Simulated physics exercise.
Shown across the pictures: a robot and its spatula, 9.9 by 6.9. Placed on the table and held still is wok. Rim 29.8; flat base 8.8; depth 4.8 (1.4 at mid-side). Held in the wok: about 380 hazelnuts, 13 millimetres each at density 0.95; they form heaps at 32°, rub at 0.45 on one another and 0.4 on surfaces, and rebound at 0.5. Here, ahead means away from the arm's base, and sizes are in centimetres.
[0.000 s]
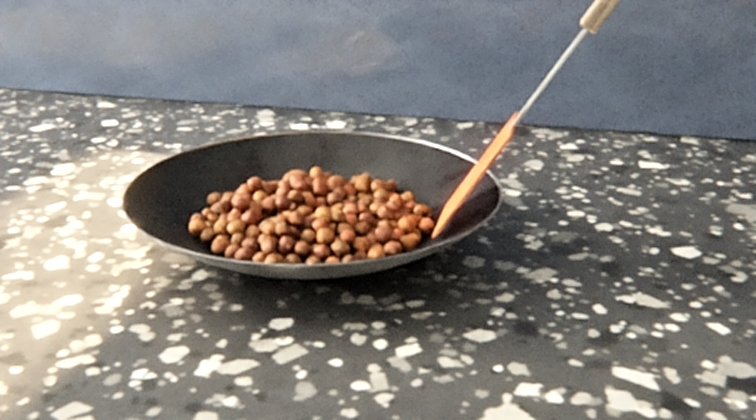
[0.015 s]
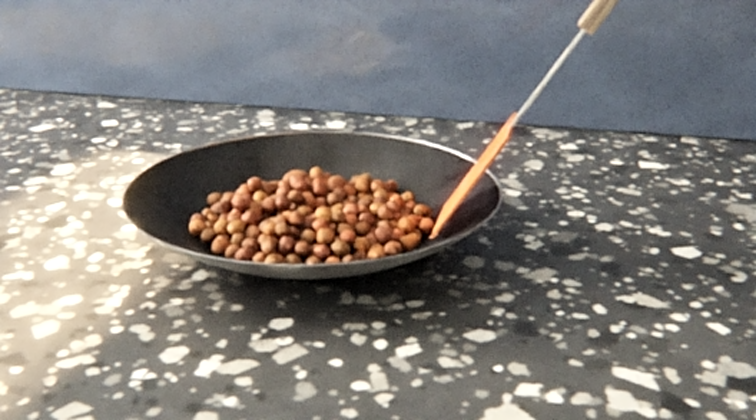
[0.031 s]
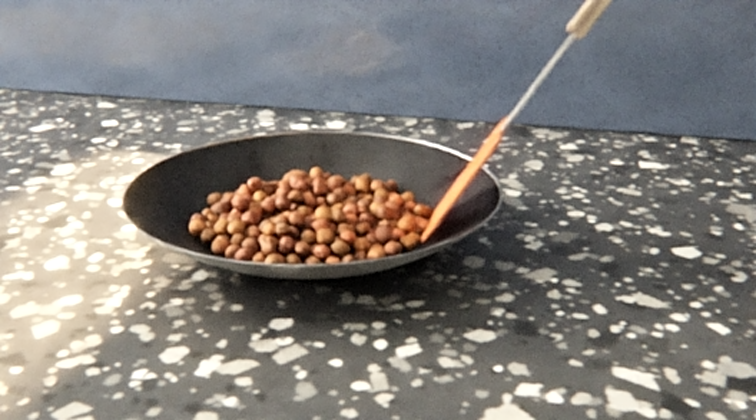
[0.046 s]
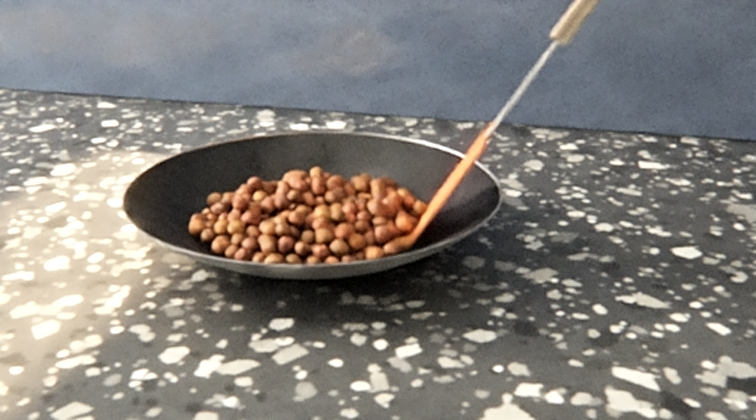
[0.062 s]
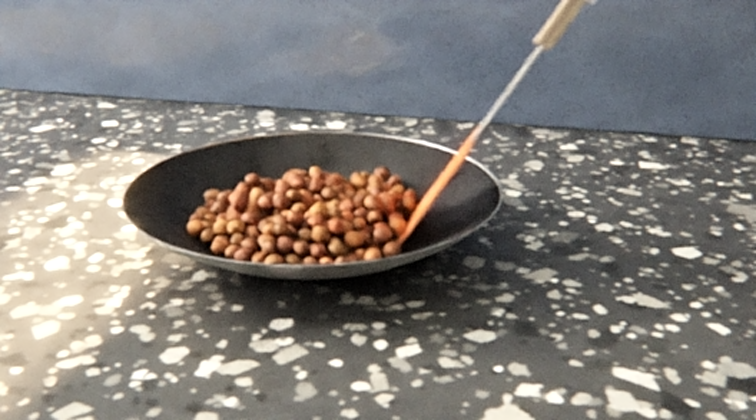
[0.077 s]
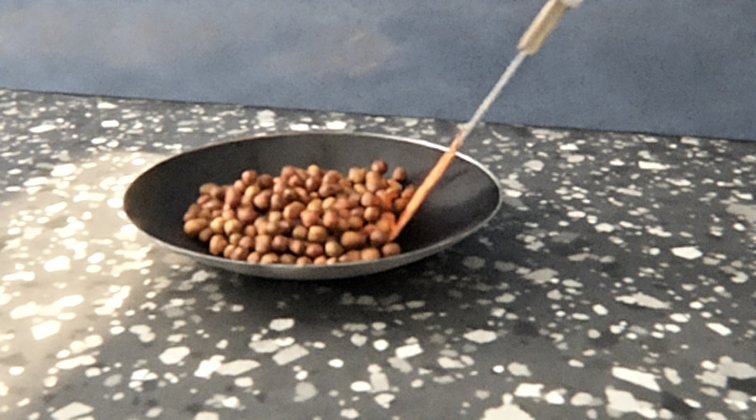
On a dark speckled tabletop with pale flecks, seen from the side and slightly above in front of a blue-grey wall, sunlight brightens the left. A shallow black wok holds a heap of reddish-brown hazelnuts, with an orange spatula on a thin grey rod slanting in from the upper right. After barely moving at first, the spatula slides left, nudging the nearest nuts slightly leftward, while wok and camera stay still.
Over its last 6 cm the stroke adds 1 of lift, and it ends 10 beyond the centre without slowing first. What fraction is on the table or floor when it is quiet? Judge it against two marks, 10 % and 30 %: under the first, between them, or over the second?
Between them, so from 10 to 30 %.
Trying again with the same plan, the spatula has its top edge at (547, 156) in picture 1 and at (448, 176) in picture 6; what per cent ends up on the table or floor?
My guess would be close to 40 per cent.
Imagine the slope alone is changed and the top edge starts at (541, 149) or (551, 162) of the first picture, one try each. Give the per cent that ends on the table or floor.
About 20 and 20 per cent.
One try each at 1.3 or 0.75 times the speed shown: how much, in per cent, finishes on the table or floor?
30 and 15 %.
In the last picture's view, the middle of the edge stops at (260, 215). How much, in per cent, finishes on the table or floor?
Estimate: Approx. 0 %.
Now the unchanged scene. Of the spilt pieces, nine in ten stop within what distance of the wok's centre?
Roughly 40 cm.
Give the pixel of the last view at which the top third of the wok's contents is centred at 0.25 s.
I'd say close to (212, 179).
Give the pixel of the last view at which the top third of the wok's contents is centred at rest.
Look near (218, 194).
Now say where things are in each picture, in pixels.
The spatula top edge at (514, 124), sloping 58°; upper third of the load around (310, 207), from x 200 to 425, top at y 175; 375 in the wok, in the first picture.
The spatula top edge at (513, 124), sloping 58°; upper third of the load around (310, 207), from x 200 to 425, top at y 175, in the second picture.
The spatula top edge at (503, 128), sloping 58°; upper third of the load around (310, 207), from x 200 to 425, top at y 175, in the third picture.
The spatula top edge at (489, 134), sloping 58°; upper third of the load around (317, 205), from x 200 to 420, top at y 175, in the fourth picture.
The spatula top edge at (474, 138), sloping 58°; upper third of the load around (316, 201), from x 195 to 410, top at y 175, in the fifth picture.
The spatula top edge at (459, 142), sloping 58°; upper third of the load around (308, 199), from x 190 to 410, top at y 170; 375 in the wok, in the sixth picture.
After 0.16 s, sloping 58°, highest piece 5 above the table; 375 in the wok.
After 0.25 s, sloping 58°, highest piece 6 above the table; 375 in the wok.
After 0.49 s, sloping 58°, highest piece 6 above the table; 290 in the wok, 83 on the table or floor, 2 on the blade or in flight.
After 1.54 s, sloping 58°, highest piece 5 above the table; 290 in the wok, 85 on the table or floor.
In the end, 290 in the wok, 85 on the table or floor. That is 23 % on the table or floor.
